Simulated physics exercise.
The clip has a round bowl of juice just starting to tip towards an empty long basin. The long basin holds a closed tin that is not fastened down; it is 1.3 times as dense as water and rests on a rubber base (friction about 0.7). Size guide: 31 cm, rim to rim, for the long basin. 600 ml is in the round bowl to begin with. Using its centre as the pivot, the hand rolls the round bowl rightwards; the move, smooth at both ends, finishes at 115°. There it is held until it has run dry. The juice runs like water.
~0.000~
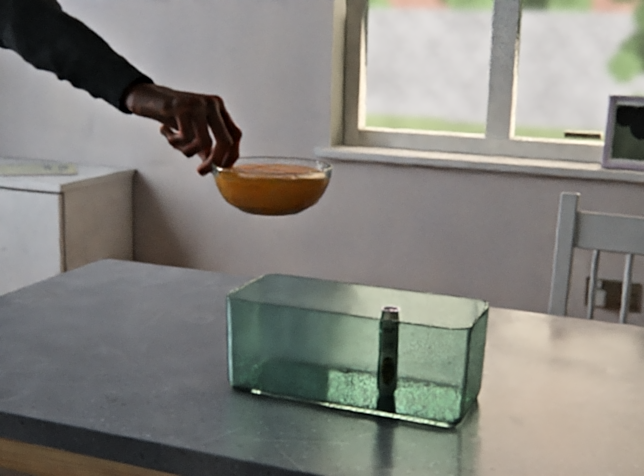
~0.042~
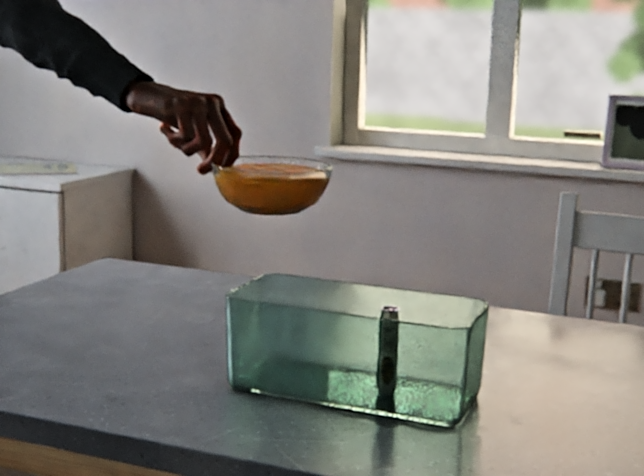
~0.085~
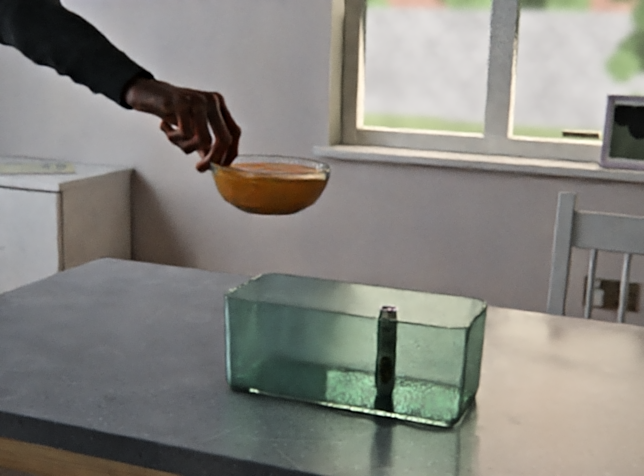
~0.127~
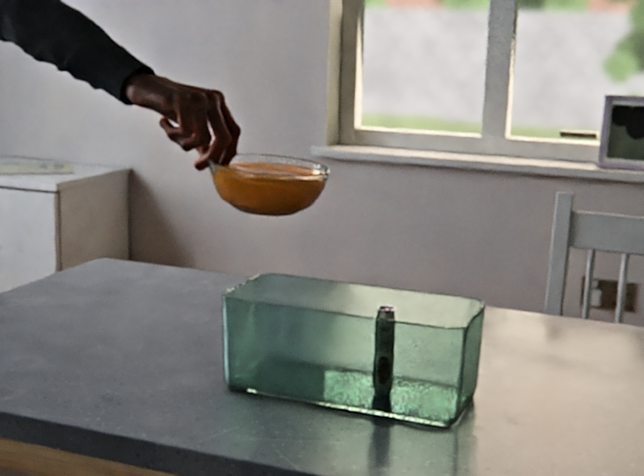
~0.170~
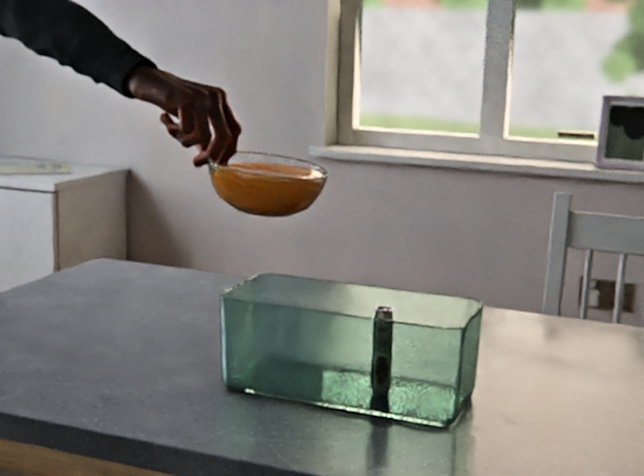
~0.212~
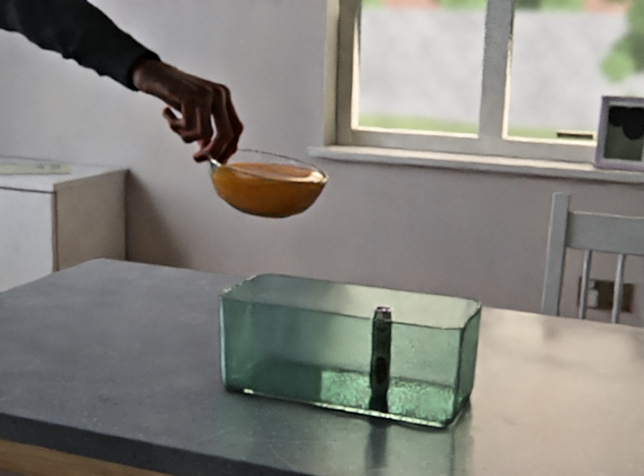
Above a table, a hand slightly tilts a round bowl of juice to the right.
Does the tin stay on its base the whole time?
Yes, it stays upright.
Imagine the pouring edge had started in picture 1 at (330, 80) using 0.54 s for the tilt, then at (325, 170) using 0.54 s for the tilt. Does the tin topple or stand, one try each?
First it tips over; then it tips over.
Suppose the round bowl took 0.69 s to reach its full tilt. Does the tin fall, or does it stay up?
Then it topples.
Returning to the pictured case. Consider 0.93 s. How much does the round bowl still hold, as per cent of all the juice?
Near 0 percent, more or less.
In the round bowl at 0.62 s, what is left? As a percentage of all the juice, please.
Close to 26 in a hundred.
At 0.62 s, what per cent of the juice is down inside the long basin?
Around 32%.
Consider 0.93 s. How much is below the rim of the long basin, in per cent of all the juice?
98 per cent or thereabouts.
By 0.62 s the tilt is 71° and 27 per cent is still to pour; the tin stands where it began.
By 0.93 s the tilt is 109° and 0 per cent is still to pour; the tin stands where it began.
By 1.25 s the tilt is 115° and 0 per cent is still to pour; the tin stands where it began.
By 1.59 s the tilt is 115° and 0 per cent is still to pour; the tin stands where it began.
At rest the tin stands where it began.
